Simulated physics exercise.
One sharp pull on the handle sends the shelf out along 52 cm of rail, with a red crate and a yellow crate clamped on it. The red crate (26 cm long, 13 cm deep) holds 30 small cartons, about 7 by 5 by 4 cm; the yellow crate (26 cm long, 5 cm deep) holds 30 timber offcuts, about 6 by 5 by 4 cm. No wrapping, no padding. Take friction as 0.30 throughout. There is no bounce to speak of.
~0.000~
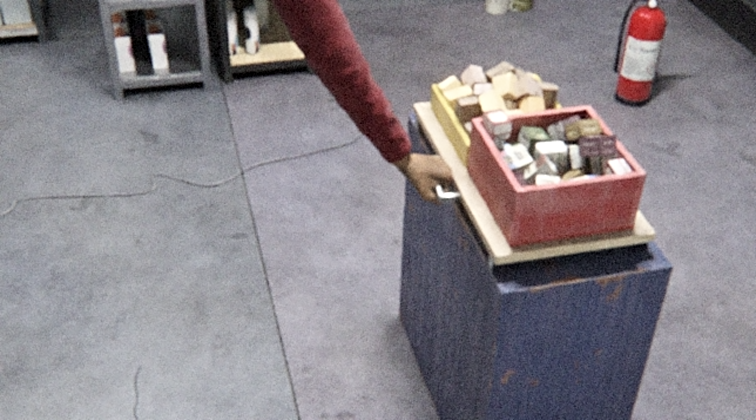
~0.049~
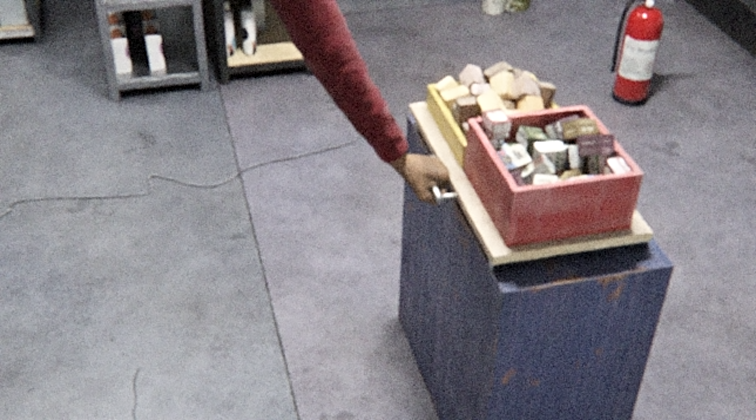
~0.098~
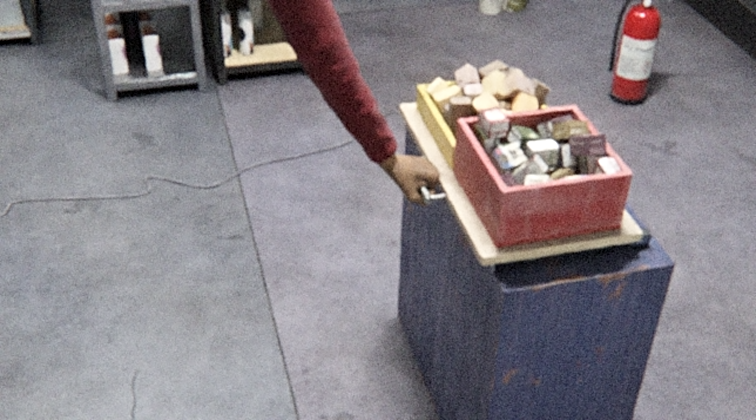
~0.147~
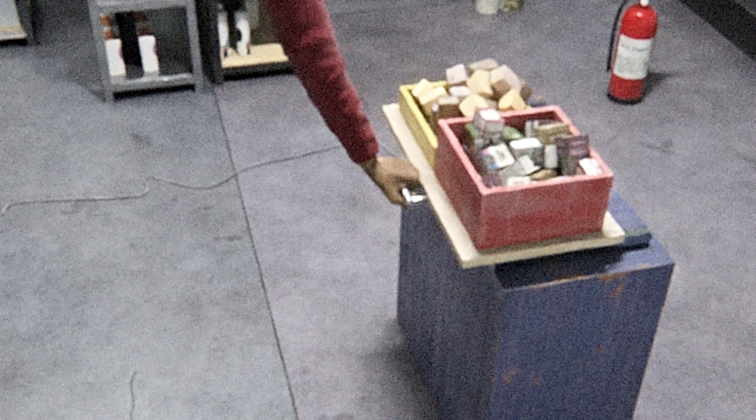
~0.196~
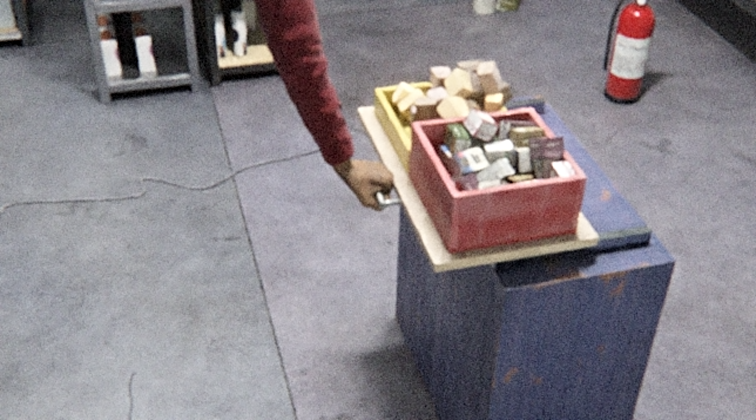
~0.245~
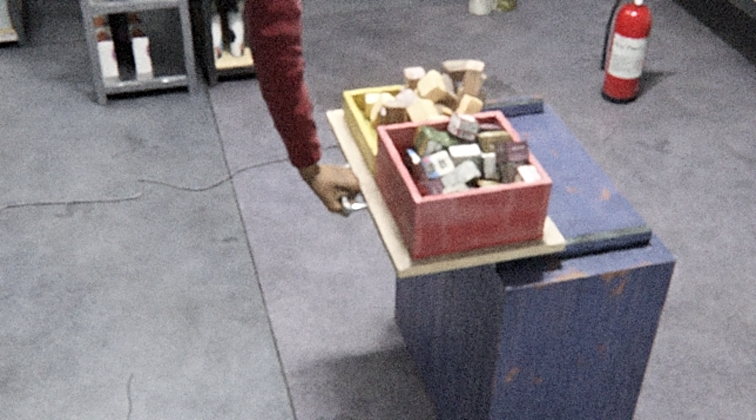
An arm in a dark red sleeve pulled a board by its handle leftward across a blue cabinet, carrying a red crate and a yellow crate, and a couple of wooden blocks came out.
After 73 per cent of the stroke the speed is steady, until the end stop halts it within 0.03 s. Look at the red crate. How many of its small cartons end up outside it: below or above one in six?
It sheds under a sixth of them.
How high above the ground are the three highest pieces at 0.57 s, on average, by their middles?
Some 104 cm up.
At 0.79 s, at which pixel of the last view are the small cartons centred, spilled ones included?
Around (319, 200).
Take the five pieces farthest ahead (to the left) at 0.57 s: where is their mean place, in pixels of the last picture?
At about (177, 137).
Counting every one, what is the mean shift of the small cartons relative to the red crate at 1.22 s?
About 4 cm to the left.
After 0.37 s, the runners reach their end.
After 0.45 s, the red crate has all 30 and the yellow crate is down by 7 of 30.
After 0.57 s, the red crate is down by 1 of 30 and the yellow crate is down by 10 of 30.
After 0.79 s, the red crate is down by 2 of 30 and the yellow crate is down by 11 of 30.
Final count (at 1.22 s), the red crate is down by 2 of 30 and the yellow crate is down by 11 of 30. Asked share, 2 of 30, 7 per cent.
